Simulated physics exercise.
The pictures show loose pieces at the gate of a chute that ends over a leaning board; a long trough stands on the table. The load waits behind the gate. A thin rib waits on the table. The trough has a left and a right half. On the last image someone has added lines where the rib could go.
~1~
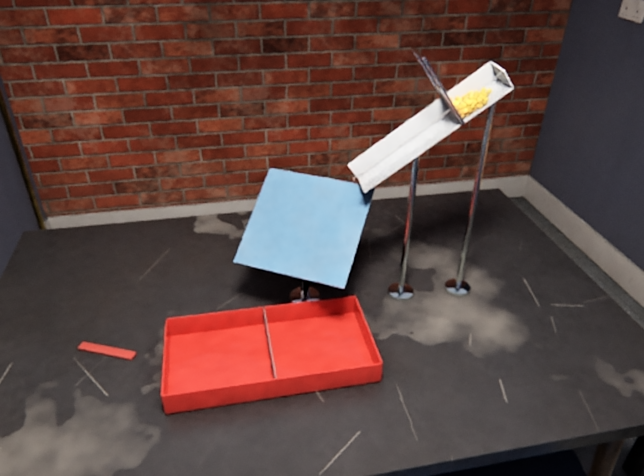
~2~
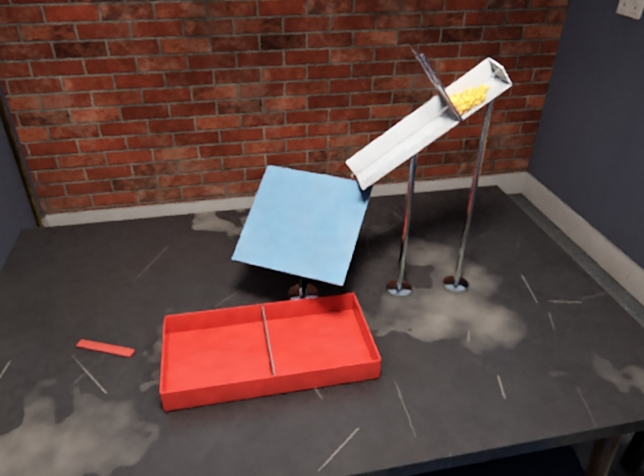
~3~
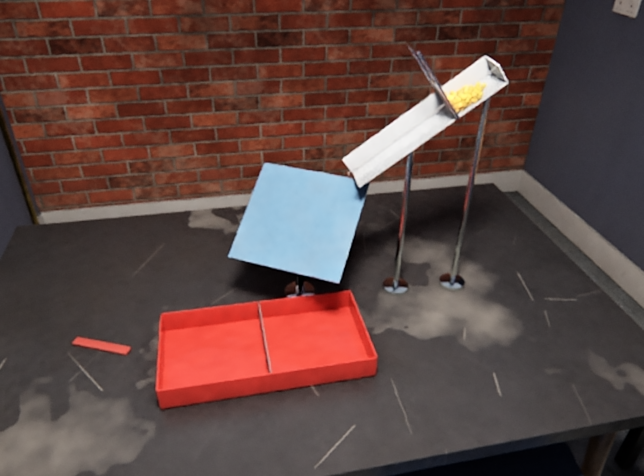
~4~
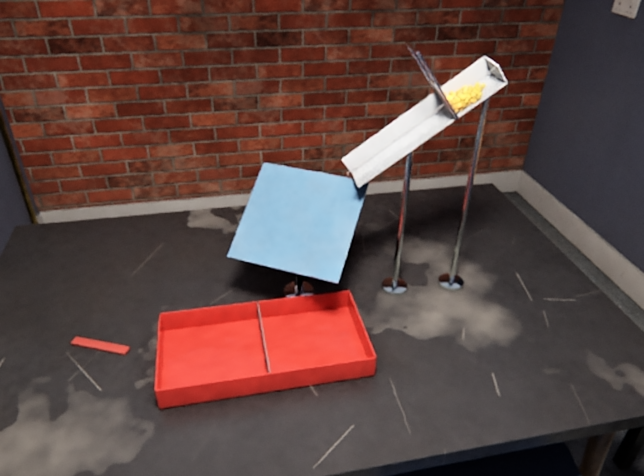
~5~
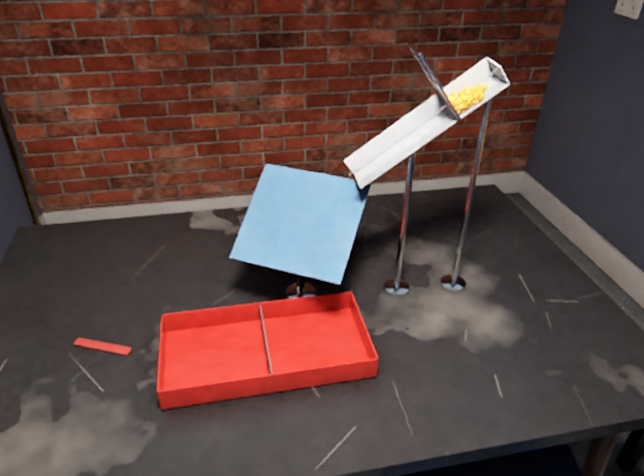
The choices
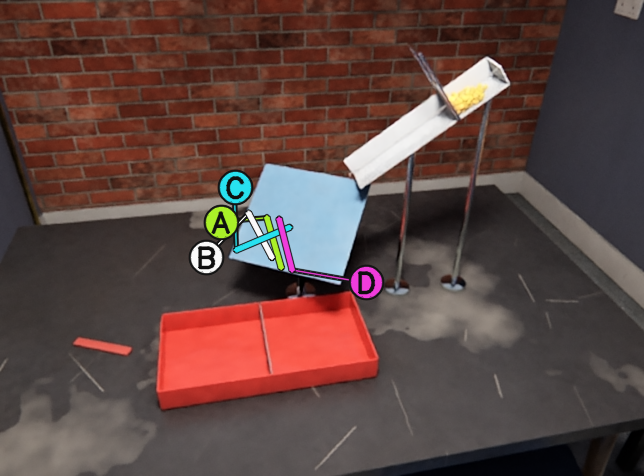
Yellow pieces resting behind a closed gate in a sloping white chute above a tilted blue board and divided red trough.
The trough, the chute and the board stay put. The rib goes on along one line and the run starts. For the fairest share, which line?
It is B.
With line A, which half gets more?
The right half.
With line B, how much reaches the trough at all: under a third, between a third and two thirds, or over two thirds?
It is over two thirds.
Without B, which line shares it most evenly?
Line C.
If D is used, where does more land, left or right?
More lands on the right.
On the marked copy, line A from (266, 217) to (281, 267); line B from (248, 213) to (272, 257); line C from (289, 227) to (236, 249); line D from (279, 219) to (292, 270).
With A, of what is caught, a stray few in the left half, nearly all in the right.
With B, of what is caught, about a third in the left half, about two thirds in the right.
With C, of what is caught, most in the left half, about a quarter in the right.
With D, of what is caught, none in the left half, all in the right.
